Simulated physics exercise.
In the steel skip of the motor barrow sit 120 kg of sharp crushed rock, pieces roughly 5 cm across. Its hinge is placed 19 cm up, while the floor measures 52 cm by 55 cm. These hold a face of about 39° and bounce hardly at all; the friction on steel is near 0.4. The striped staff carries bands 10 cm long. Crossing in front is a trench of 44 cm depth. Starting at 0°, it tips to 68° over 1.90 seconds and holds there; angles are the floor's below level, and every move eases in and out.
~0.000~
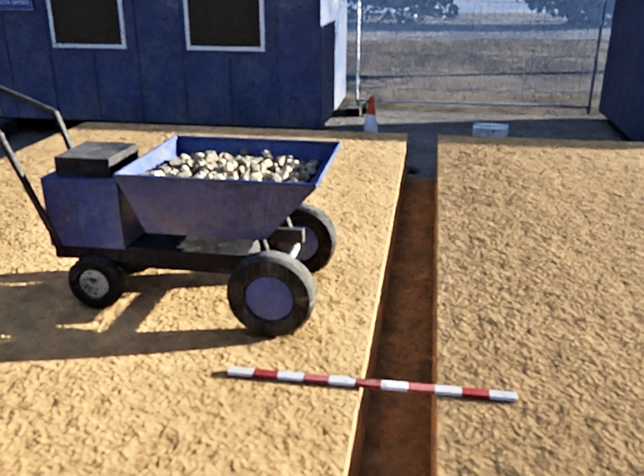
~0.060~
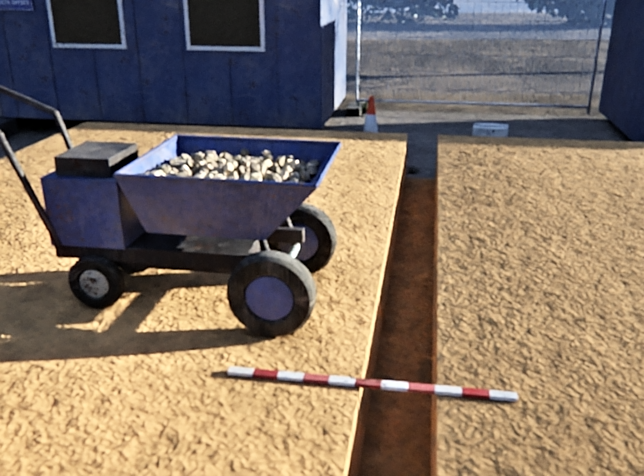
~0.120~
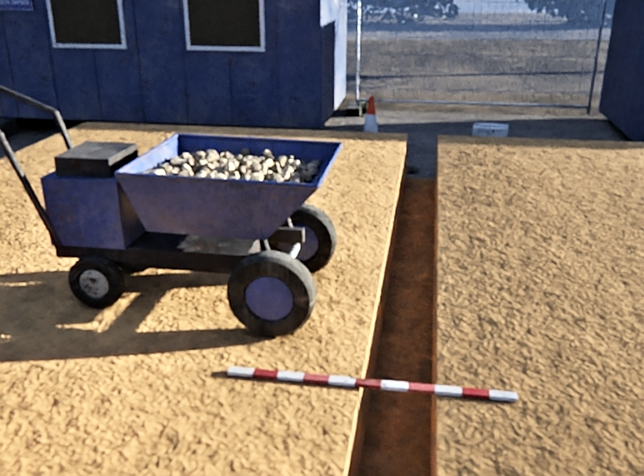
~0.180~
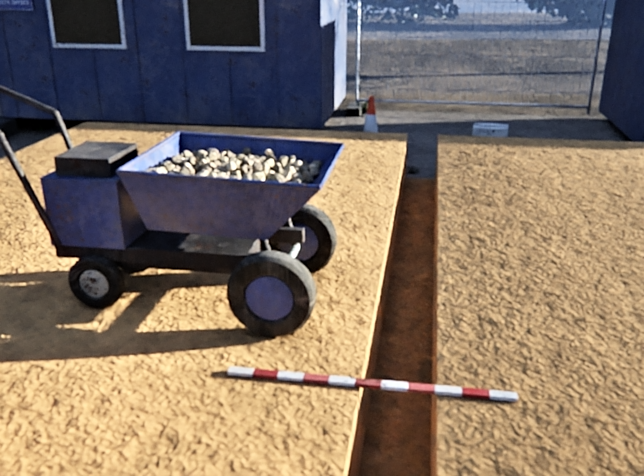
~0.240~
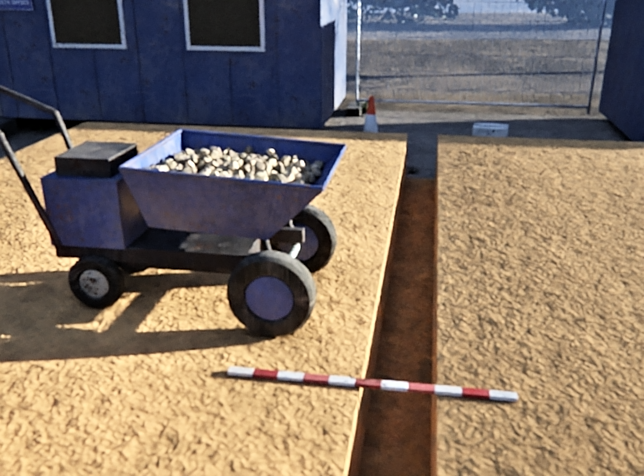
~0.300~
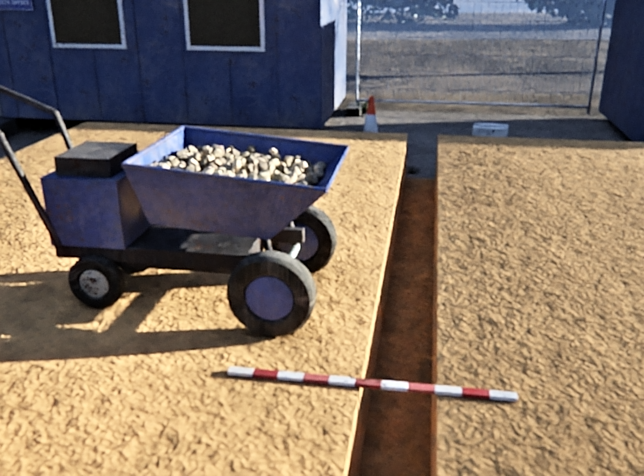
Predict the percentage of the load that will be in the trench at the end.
Predicted: Roughly 71 %.
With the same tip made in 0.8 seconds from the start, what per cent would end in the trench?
My guess is near 60 percent.
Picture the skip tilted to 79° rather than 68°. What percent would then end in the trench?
It would be near 75 per cent.
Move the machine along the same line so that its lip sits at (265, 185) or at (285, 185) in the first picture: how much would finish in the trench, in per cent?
First spot about 90, second spot about 95 per cent.
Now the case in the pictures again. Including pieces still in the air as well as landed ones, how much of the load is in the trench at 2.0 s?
Roughly 20 percent of the load.
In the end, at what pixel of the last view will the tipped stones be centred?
Their centre sits close to (417, 369).
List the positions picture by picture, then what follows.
In the first frame, lip at (317, 186), floor tilted 0°, highest stones at (223, 160).
In the second frame, the skip is at 0°, its lip at (317, 186); the top of the load is at (223, 160); the stones move at 0.1 m/s on average.
In the third frame, the skip is at 1°, its lip at (318, 187); the top of the load is at (224, 159); the stones move at 0.1 m/s on average.
In the fourth frame, the skip is at 2°, its lip at (320, 188); the top of the load is at (222, 157); the stones move at 0.1 m/s on average.
In the fifth frame, the skip is at 3°, its lip at (323, 189); the top of the load is at (210, 156); the stones move at 0.2 m/s on average.
In the sixth frame, lip at (327, 191), floor tilted 5°, highest stones at (205, 153); the stones move at 0.2 m/s on average.
After 1.4 s the floor is at 57°; 100 % in the skip; the foremost stones are at (387, 247).
After 2.0 s the floor is at 68°; 69 % in the skip, 19 % in the trench, 12 % past the trench; the foremost stones are at (489, 318).
After 2.3 s the floor is at 68°; 39 % in the skip, 36 % in the trench, 25 % past the trench; the foremost stones are at (530, 314).
After 4.3 s the floor is at 68°; 5 % in the skip, 71 % in the trench, 24 % past the trench; the foremost stones are at (535, 316).
